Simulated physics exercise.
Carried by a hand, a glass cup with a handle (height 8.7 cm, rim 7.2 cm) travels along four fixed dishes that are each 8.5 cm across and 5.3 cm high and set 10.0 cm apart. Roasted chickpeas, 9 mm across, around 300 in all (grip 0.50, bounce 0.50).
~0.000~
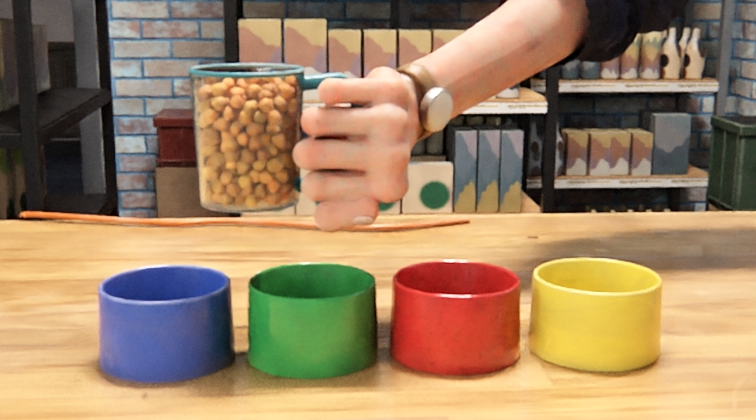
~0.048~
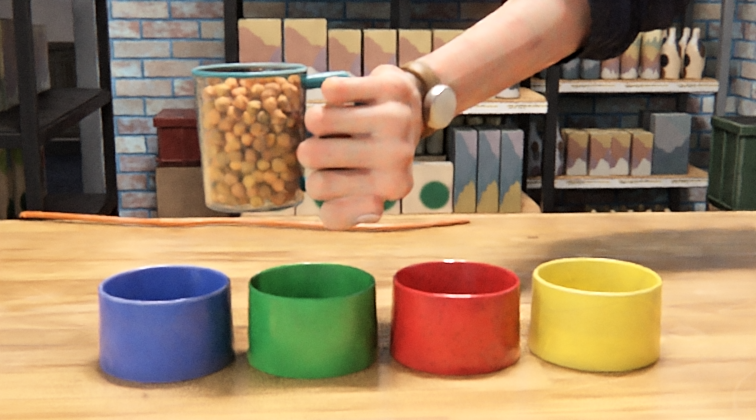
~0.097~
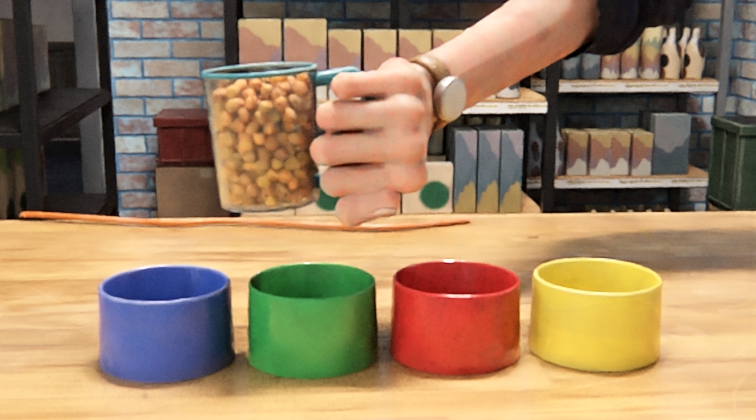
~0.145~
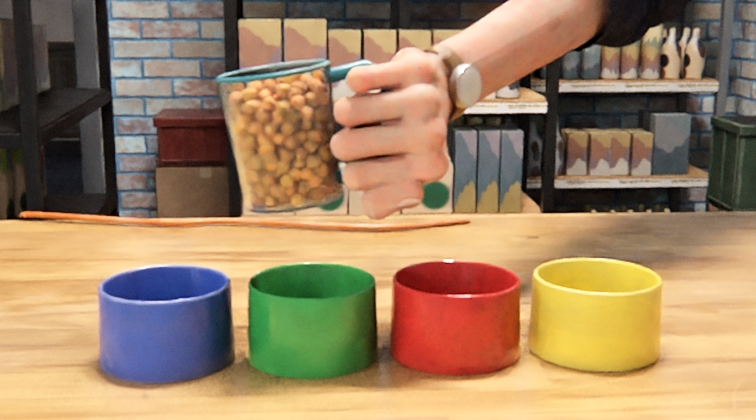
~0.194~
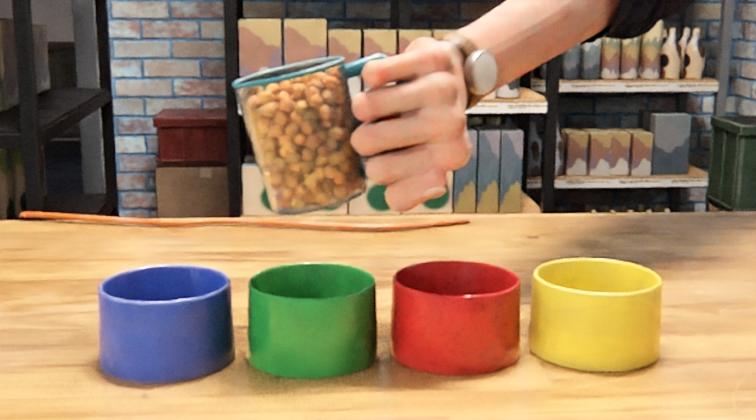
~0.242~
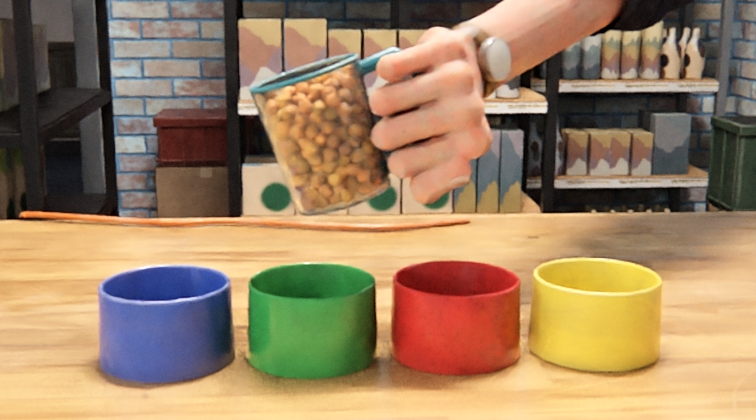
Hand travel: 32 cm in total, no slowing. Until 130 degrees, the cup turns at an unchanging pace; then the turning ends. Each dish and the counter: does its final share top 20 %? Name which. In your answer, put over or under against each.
Red - under; blue - under; green - under; yellow - over; counter - over.
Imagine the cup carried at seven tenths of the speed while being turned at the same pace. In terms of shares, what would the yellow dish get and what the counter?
Yellow: 60; counter: 20.
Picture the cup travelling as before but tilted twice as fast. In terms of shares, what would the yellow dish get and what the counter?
Then the yellow dish would get 10 and the counter 20.
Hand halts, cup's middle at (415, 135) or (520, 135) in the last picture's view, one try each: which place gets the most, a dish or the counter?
The largest share ends at green first and at red second.
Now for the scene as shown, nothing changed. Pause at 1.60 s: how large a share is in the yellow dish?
65 % so far.
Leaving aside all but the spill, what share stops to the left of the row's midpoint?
About 0 percent.
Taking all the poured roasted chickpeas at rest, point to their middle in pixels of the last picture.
Centre at rest, approx.: (609, 324) px.
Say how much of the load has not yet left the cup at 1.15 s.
I reckon around 90 per cent.
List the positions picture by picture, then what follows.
The first picture shows cup at (249, 136), tilt 0 degrees, lip at (191, 70), moved 0.0 cm; middle of the pieces at (255, 138); blue dish at (165, 284); green dish at (312, 281); red dish at (456, 279); yellow dish at (597, 276).
The second picture shows cup at (253, 136), tilt 1 degrees, lip at (194, 71), moved 0.3 cm; middle of the pieces at (259, 138).
The third picture shows cup at (265, 136), tilt 4 degrees, lip at (204, 74), moved 1.1 cm; middle of the pieces at (271, 137).
The fourth picture shows cup at (284, 136), tilt 8 degrees, lip at (219, 79), moved 2.3 cm; middle of the pieces at (290, 137).
The fifth picture shows cup at (305, 136), tilt 13 degrees, lip at (235, 85), moved 3.7 cm; middle of the pieces at (311, 136).
The sixth picture shows cup at (324, 136), tilt 18 degrees, lip at (251, 90), moved 5.0 cm; middle of the pieces at (330, 136); blue dish at (165, 284); green dish at (312, 281); red dish at (456, 279); yellow dish at (597, 276). The cup turns about 100 degrees a second and travels 27 cm a second.
Then, at 0.79 s, tilt 71 degrees; cup holds 100 %.
After 1.15 s, tilt 106 degrees; cup holds 90 %, yellow 5 %.
After 1.60 s, tilt 130 degrees; cup holds 0 %, yellow 65 %.
At rest (2.2 s), red 0 %, blue 0 %, green 0 %, yellow 70 %, counter 25 %.
